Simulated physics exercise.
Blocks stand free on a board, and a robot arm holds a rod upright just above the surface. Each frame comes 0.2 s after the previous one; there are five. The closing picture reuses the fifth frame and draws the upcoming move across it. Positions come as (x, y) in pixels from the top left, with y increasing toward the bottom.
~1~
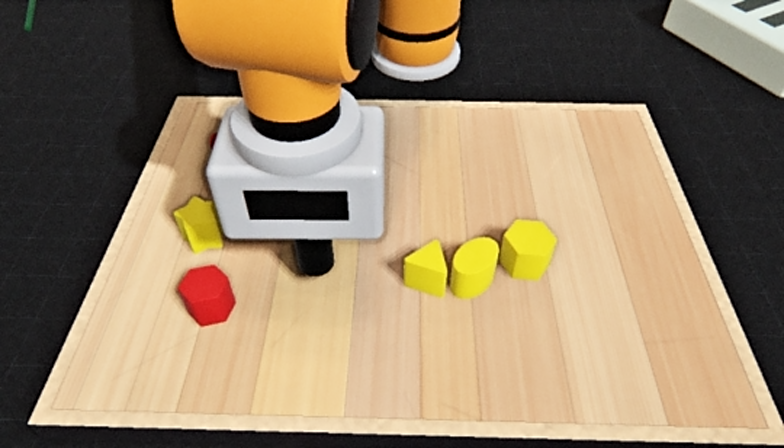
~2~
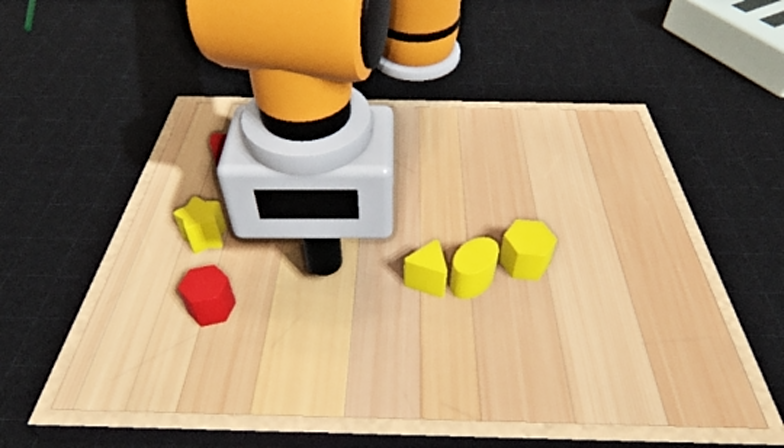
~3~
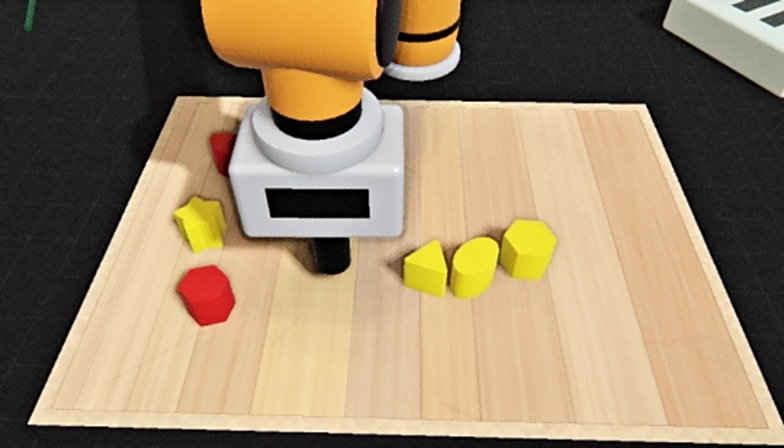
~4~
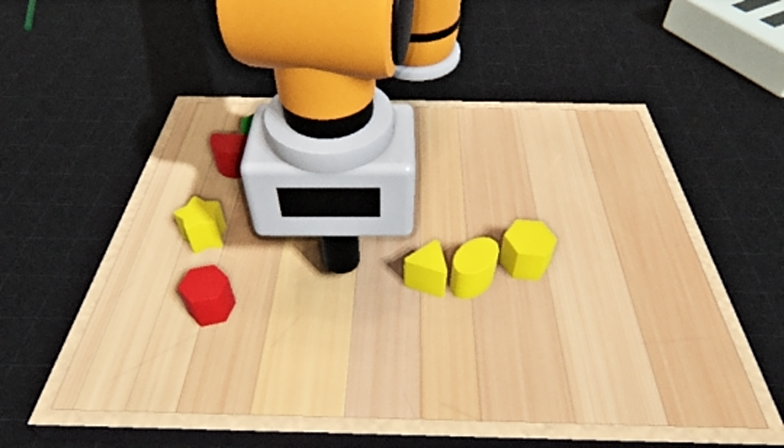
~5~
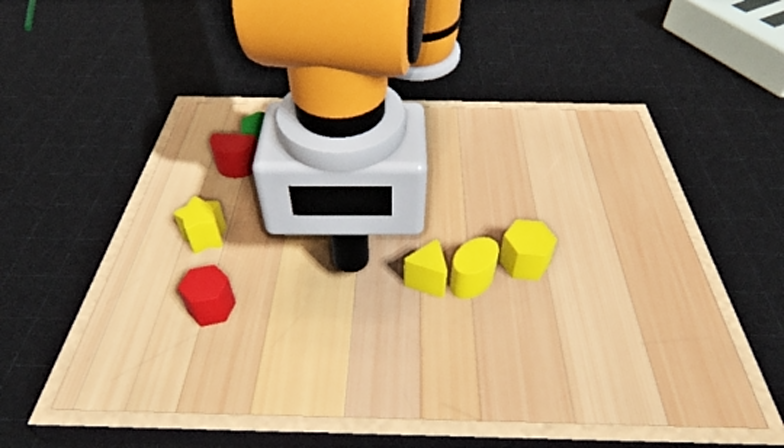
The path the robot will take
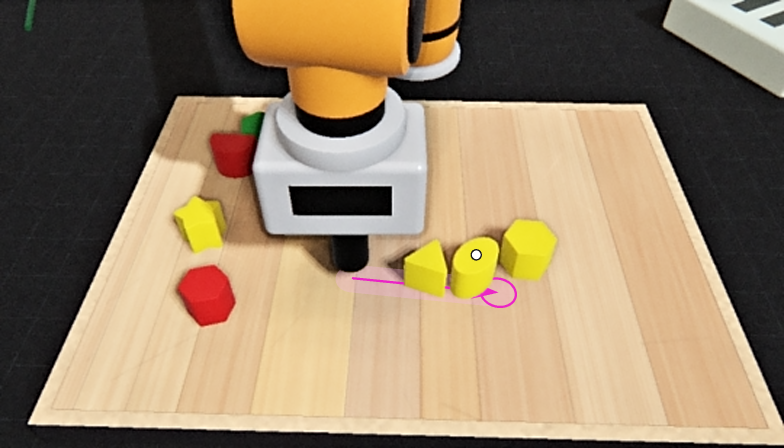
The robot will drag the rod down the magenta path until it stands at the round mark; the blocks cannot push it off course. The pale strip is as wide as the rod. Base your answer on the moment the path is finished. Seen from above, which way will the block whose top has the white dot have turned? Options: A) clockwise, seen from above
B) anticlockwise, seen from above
My answer is option B.
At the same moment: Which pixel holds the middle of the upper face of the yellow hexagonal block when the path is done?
Pixel (553, 235).
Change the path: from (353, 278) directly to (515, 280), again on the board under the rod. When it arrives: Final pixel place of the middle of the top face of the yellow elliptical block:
My best guess is (546, 279).
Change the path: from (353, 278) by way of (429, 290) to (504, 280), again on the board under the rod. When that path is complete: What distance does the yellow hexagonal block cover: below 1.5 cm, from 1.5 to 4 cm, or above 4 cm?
It ends 1.5 to 4 cm away.
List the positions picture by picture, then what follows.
Lower end of the rod (317, 263), tops of blocks, yellow triangular piece (429, 257), yellow elliptical block (476, 255), yellow hexagonal block (531, 237), in the first picture.
Rod (325, 263), blocks as before, in the second picture.
Rod (333, 262), blocks as before, in the third picture.
Rod (342, 261), blocks as before, in the fourth picture.
Rod (352, 260), yellow triangular piece (429, 257), yellow elliptical block (476, 255), yellow hexagonal block (531, 237), in the fifth picture.
The drawn path runs in a line from (353, 278) to (498, 292); the dot is on the yellow elliptical block.
What follows on the original path. One third of the way, rod (401, 264); yellow triangular piece (444, 260); yellow elliptical block (480, 256).
Two thirds of the way, rod (451, 269); yellow triangular piece (494, 275), turned 30° clockwise; yellow elliptical block (532, 270), turned 40° anticlockwise; yellow hexagonal block (548, 236), turned 40° anticlockwise.
At the end, rod (502, 274); yellow triangular piece (547, 279), turned 30° clockwise; yellow elliptical block (582, 279), turned 20° anticlockwise; yellow hexagonal block (553, 235), turned 50° anticlockwise.
